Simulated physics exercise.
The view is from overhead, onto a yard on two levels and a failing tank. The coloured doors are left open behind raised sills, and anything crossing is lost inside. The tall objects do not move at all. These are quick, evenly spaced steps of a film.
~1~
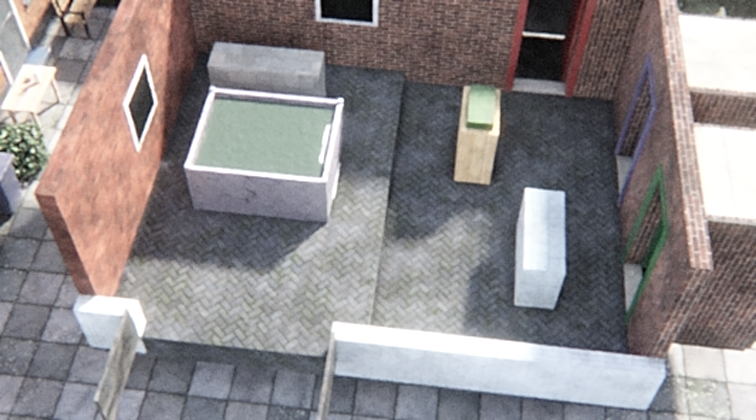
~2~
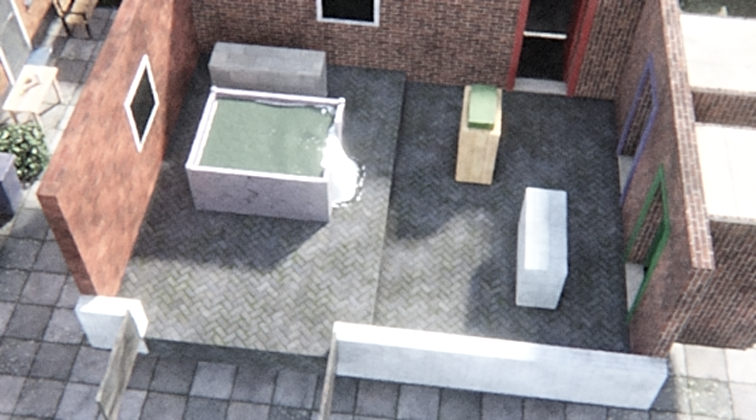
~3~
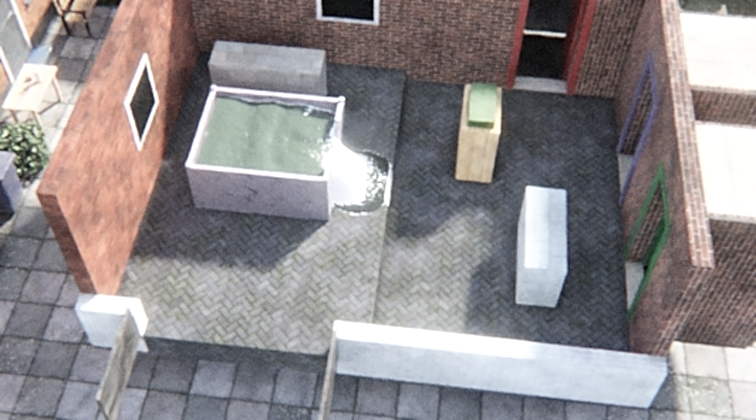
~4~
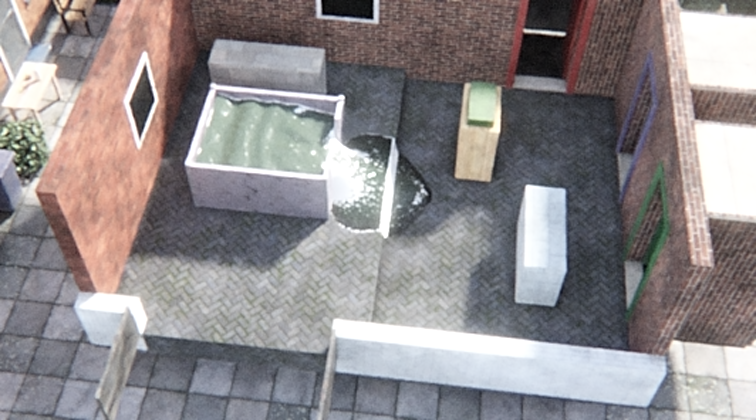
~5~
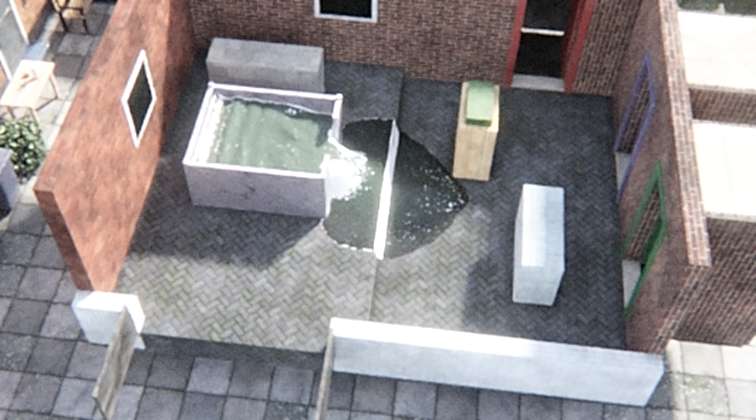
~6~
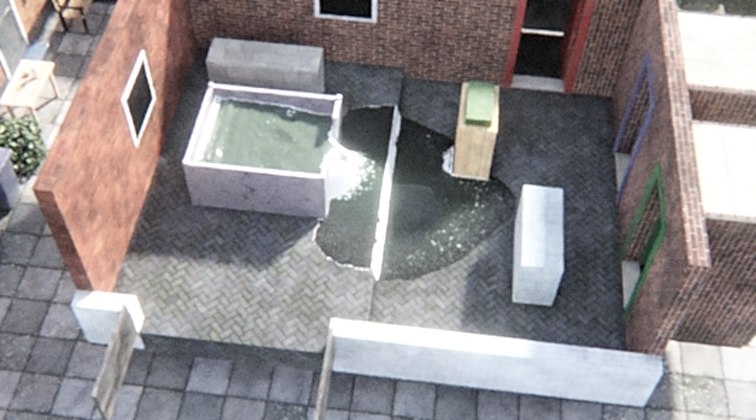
In a brick-walled paved yard seen from above, a raised tank of still, greenish water begins spilling from its right side. Water splashes onto the paving, crosses the step between the two levels, and fans out rightward in a dark, widening pool, reaching the wooden block topped with green and nearing the white one.
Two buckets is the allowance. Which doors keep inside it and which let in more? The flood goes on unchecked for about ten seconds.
Here is how it goes: The blue door lets in more; the green door lets in more; the red door lets in more.
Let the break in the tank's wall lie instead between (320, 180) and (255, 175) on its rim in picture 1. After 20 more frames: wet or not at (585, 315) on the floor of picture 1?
Verdict: Under water.
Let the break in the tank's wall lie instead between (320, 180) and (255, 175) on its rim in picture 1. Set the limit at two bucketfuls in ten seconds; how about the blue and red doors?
Blue door falls short, red door falls short.
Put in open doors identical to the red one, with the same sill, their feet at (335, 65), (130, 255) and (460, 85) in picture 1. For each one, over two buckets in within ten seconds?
So it goes runs below, then runs below, then runs above.
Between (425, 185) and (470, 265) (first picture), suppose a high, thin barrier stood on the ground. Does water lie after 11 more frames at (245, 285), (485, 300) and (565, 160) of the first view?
Outcome per location, in sequence: Unsoaked, soaking, unsoaked.
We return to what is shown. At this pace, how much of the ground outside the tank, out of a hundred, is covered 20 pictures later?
Near 55 in a hundred.
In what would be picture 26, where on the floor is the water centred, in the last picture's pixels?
The centre of mass sits at about (407, 202).
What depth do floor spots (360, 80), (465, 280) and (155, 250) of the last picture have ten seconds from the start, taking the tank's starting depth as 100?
Estimate: 0, 10, 0 %.
A moment on, water covers 35 % of the floor; the blue door wet at the sill, nothing in, the green door not reached, the red door not reached.
Next, water covers 45 % of the floor; the blue door under two buckets in, the green door wet at the sill, nothing in, the red door wet at the sill, nothing in.
Then, water covers 55 % of the floor; the blue door over two buckets in, the green door wet at the sill, nothing in, the red door wet at the sill, nothing in.
Later, water covers 55 % of the floor; the blue door far over two buckets in, the green door over two buckets in, the red door under two buckets in.
In the end, water covers 55 % of the floor; the blue door far over two buckets in, the green door over two buckets in, the red door over two buckets in.
